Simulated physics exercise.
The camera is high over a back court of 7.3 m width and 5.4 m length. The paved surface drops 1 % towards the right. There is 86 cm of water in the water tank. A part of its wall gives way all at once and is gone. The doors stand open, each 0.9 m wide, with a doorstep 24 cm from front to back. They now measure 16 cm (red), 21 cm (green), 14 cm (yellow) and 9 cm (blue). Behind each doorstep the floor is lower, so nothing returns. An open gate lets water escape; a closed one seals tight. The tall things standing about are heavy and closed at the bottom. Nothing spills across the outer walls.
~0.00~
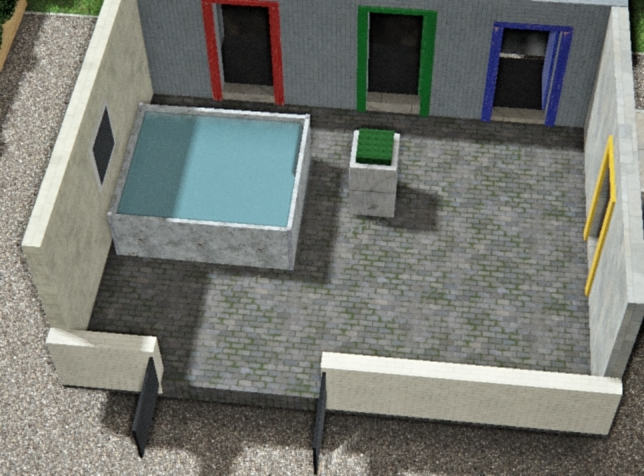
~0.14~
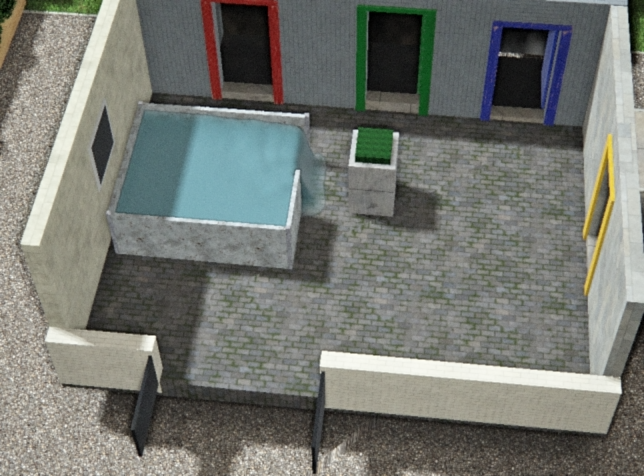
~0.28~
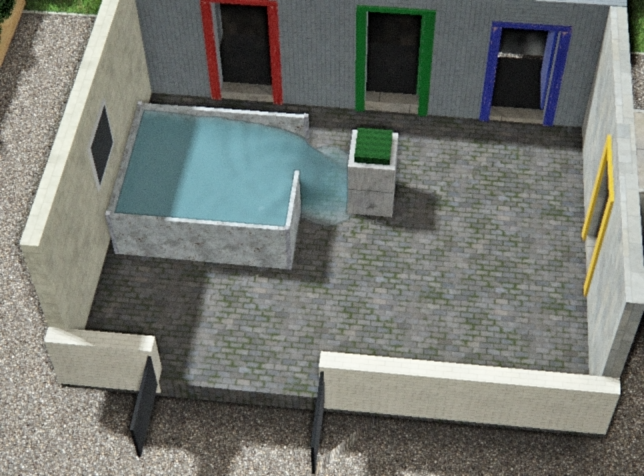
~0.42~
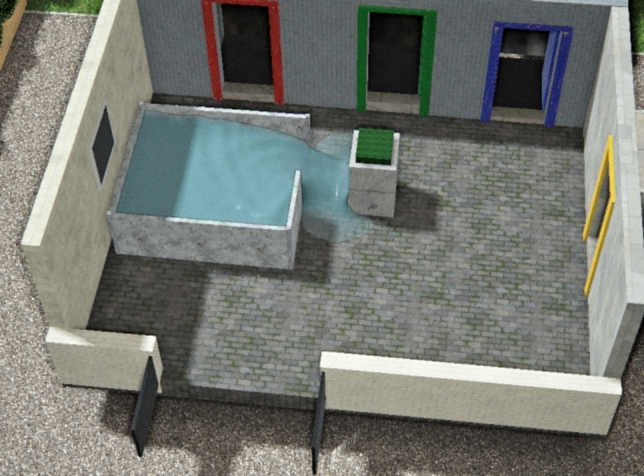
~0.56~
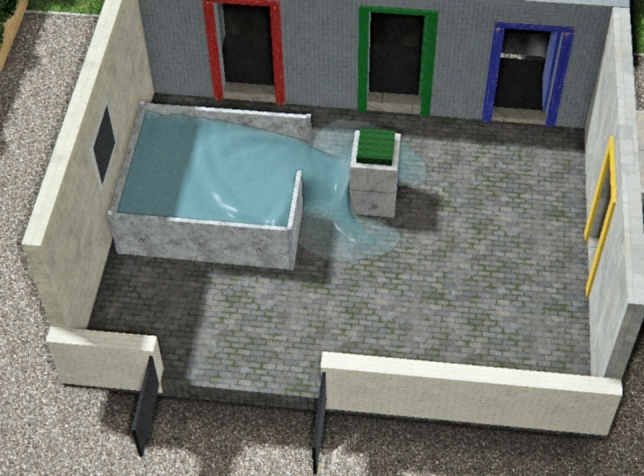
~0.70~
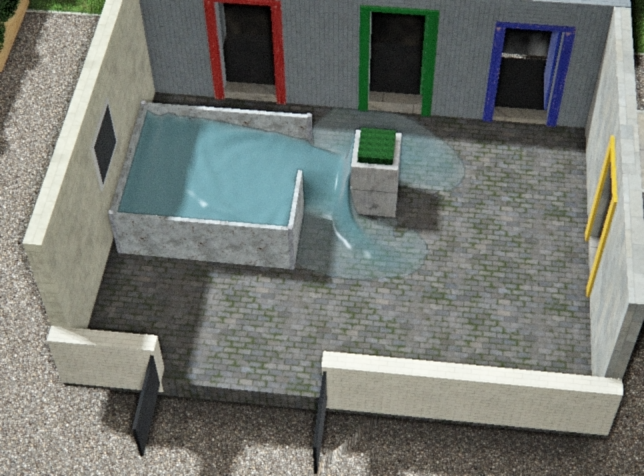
Water pouring through a gap in a raised tank's right wall, striking a grass-topped block and spreading around it across courtyard paving.
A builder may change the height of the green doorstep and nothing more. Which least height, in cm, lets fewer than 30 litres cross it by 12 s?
Some 37 cm above the ground.
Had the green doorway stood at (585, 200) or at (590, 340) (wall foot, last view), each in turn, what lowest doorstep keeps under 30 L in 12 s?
About 23 and 18 cm.
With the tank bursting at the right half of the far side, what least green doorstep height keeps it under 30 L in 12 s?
Then roughly 15 cm.
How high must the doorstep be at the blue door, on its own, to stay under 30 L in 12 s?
About 15 cm at blue.
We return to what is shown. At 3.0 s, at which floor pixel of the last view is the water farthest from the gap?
At about (587, 409).
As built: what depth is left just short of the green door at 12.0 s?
Some 11.0 cm.
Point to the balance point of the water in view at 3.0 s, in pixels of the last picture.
Near (316, 206).
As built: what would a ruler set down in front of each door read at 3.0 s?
Depths in cm: Red 3, green 33, yellow 8, blue 12.
After 1.4 s water covers 40 % of the floor, deepest (71 cm) near (344, 189); 41 cm at the green door, 21 litres in over its 21 cm doorstep.
After 3.0 s water covers 70 % of the floor, deepest (44 cm) near (344, 189); 33 cm at the green door, 183 litres in over its 21 cm doorstep.
After 12.0 s water covers 95 % of the floor, deepest (16 cm) near (581, 151); 11 cm at the green door, 231 litres in over its 21 cm doorstep.
At the green door as built, the water arrived by 0.8 s and peaked near 42 cm at 1.6 s.
With a doorstep of 33 cm, 55 litres would have come in within the 12 s; with 45 cm, 2 litres. So under 30 litres takes about 37 cm.
